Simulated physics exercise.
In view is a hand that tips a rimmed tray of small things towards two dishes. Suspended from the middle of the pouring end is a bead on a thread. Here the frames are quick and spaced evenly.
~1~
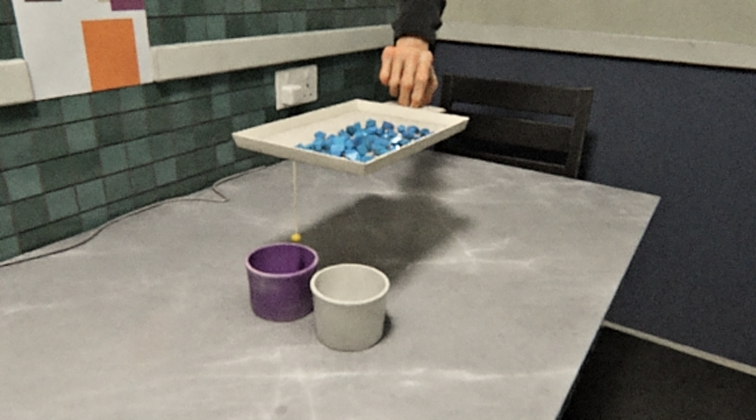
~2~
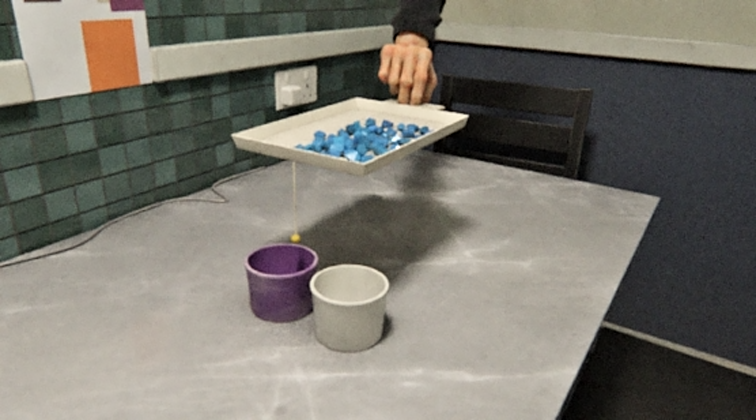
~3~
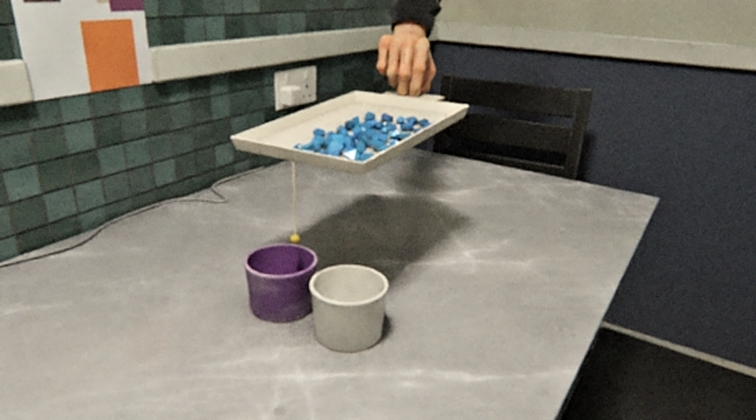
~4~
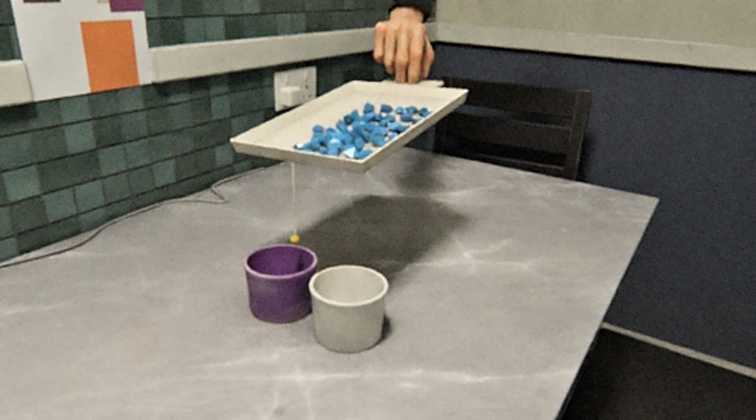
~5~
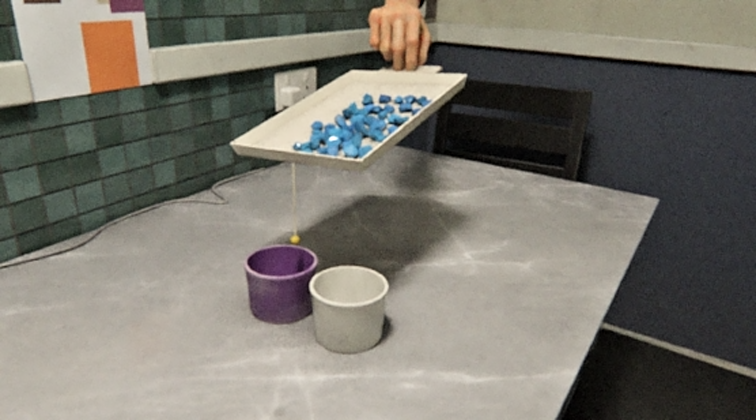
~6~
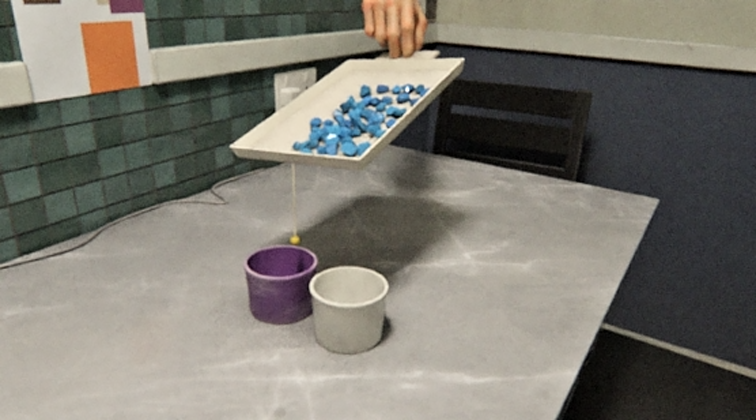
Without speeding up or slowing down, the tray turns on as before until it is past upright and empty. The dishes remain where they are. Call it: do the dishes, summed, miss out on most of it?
Yes, most of it misses them.
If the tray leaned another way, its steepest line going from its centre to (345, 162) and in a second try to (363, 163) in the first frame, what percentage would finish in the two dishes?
First case around 80 per cent, second case 50 per cent.
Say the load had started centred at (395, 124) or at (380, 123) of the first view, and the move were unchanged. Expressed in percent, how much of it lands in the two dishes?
Roughly 10 % and then 20 %.
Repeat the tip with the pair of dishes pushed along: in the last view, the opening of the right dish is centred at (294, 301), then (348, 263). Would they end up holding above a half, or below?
Well, it comes to a lesser portion at first and a lesser portion after that.
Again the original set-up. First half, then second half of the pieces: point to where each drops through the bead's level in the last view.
First part (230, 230), rest (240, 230).
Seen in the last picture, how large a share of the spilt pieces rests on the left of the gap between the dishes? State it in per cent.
Share to the left: Near 100 per cent.
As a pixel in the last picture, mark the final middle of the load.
The centre ends up roughly at (229, 289).
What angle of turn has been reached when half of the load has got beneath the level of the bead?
Around 100° at that moment.
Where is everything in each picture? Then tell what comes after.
In the first frame, corners of the pouring end at (237, 134) and (364, 162), level; middle of the load at (363, 142), aquarium stones; left dish at (259, 292); right dish at (328, 319); bead on its thread at (296, 238).
In the second frame, corners of the pouring end at (237, 135) and (363, 162), level; middle of the load at (363, 141).
In the third frame, corners of the pouring end at (236, 136) and (362, 161), tipped barely, lowest at the left corner; middle of the load at (362, 137).
In the fourth frame, corners of the pouring end at (235, 139) and (361, 160), tipped a little, lowest at the left corner; middle of the load at (361, 132).
In the fifth frame, corners of the pouring end at (235, 142) and (360, 158), tipped a little, lowest at the left corner; middle of the load at (360, 127).
In the sixth frame, corners of the pouring end at (234, 145) and (358, 157), tipped clearly, lowest at the left corner; middle of the load at (357, 122); left dish at (258, 294); right dish at (327, 322).
Soon, tray tipped steeply; most on the tray; a stray few in the left dish; a stray few outside both; a small part in the air.
A while on, tray tipped past a quarter turn; a small part on the tray; a small part in the left dish; about two thirds outside both; about a quarter in the air.
Towards the end, tray tipped past a quarter turn; about a quarter in the left dish; most outside both.
Finally, tray tipped past a quarter turn; none in the right dish; about a quarter in the left dish; most outside both.
